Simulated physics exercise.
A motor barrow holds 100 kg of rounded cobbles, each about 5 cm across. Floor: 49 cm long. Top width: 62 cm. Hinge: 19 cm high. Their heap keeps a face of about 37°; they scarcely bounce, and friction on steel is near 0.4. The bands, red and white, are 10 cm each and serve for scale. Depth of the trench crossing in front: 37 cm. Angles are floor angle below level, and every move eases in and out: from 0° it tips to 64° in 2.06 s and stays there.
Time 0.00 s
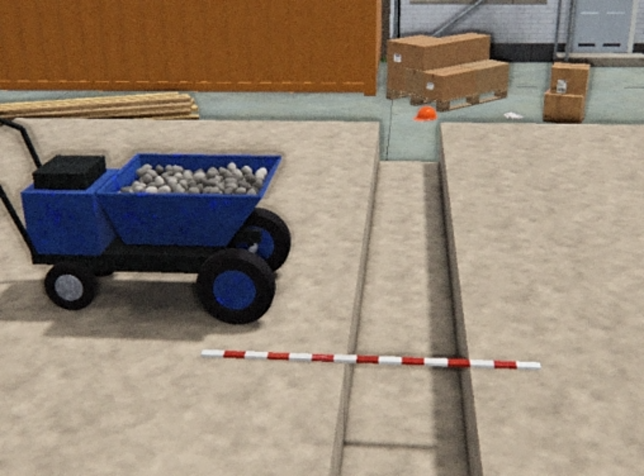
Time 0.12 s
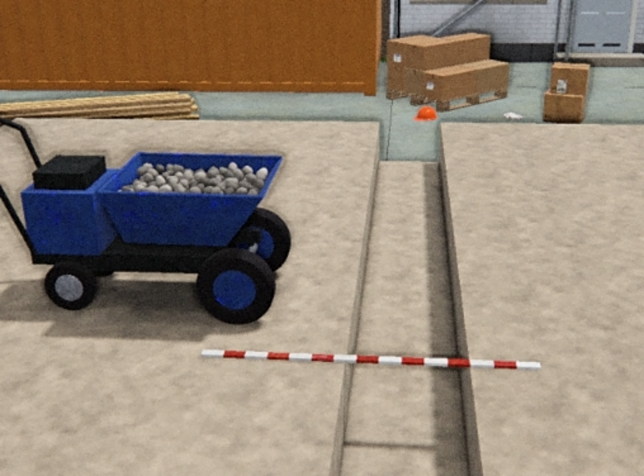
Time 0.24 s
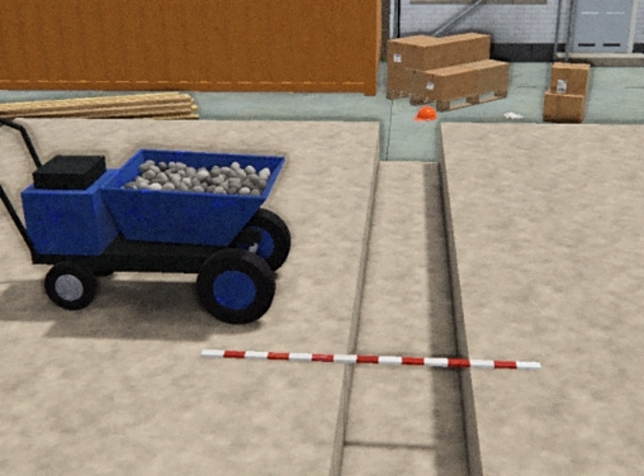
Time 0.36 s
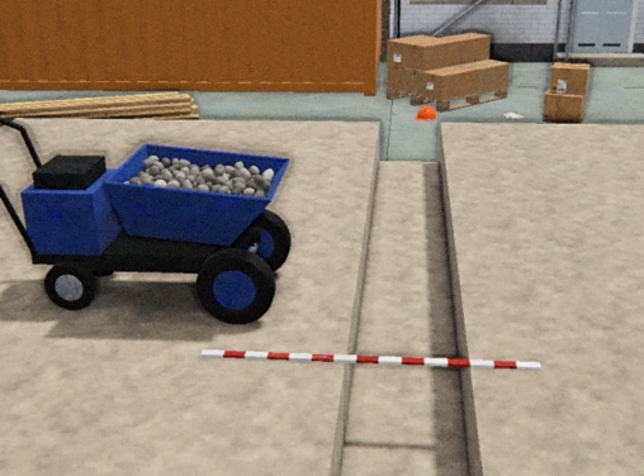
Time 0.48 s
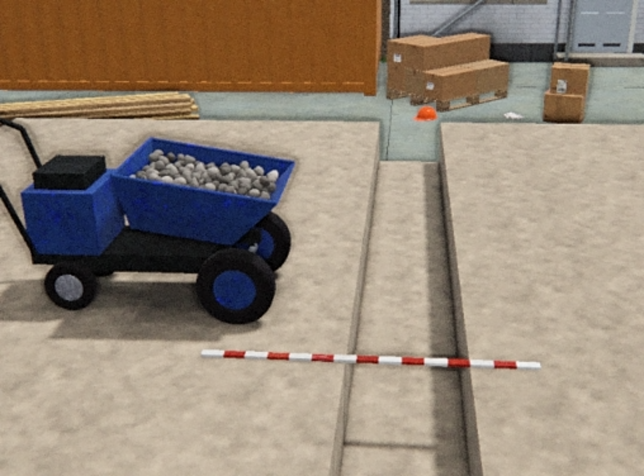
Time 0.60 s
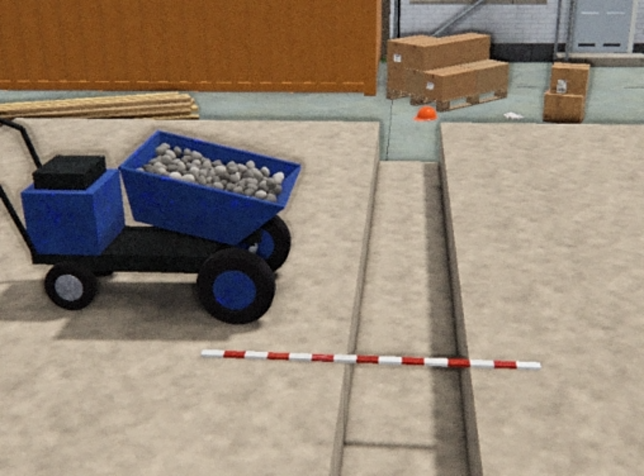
In a work yard, a blue motor barrow's skip of grey cobbles gradually tilts rightward.
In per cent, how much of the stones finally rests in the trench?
Roughly 90 per cent of them.
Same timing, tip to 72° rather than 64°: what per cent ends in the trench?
Some 100% would finish there.
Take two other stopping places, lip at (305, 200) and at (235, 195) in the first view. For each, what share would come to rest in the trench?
Roughly 90 per cent, then 55 per cent.
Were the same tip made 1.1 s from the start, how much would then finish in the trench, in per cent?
Then some 90 per cent would.
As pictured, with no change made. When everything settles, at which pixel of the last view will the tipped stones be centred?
The tipped stones centre close to (394, 356).
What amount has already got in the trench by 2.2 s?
Some 35 per cent of the load by that point.
After 1.5 s the floor is at 54°; 99 % in the skip, 1 % short of the trench; the foremost stones are at (340, 246).
After 2.2 s the floor is at 64°; 63 % in the skip, 2 % short of the trench, 35 % in the trench; the foremost stones are at (436, 363).
After 2.5 s the floor is at 64°; 42 % in the skip, 1 % short of the trench, 57 % in the trench; the foremost stones are at (456, 376).
After 4.5 s the floor is at 64°; 9 % in the skip, 1 % short of the trench, 90 % in the trench; the foremost stones are at (456, 370).
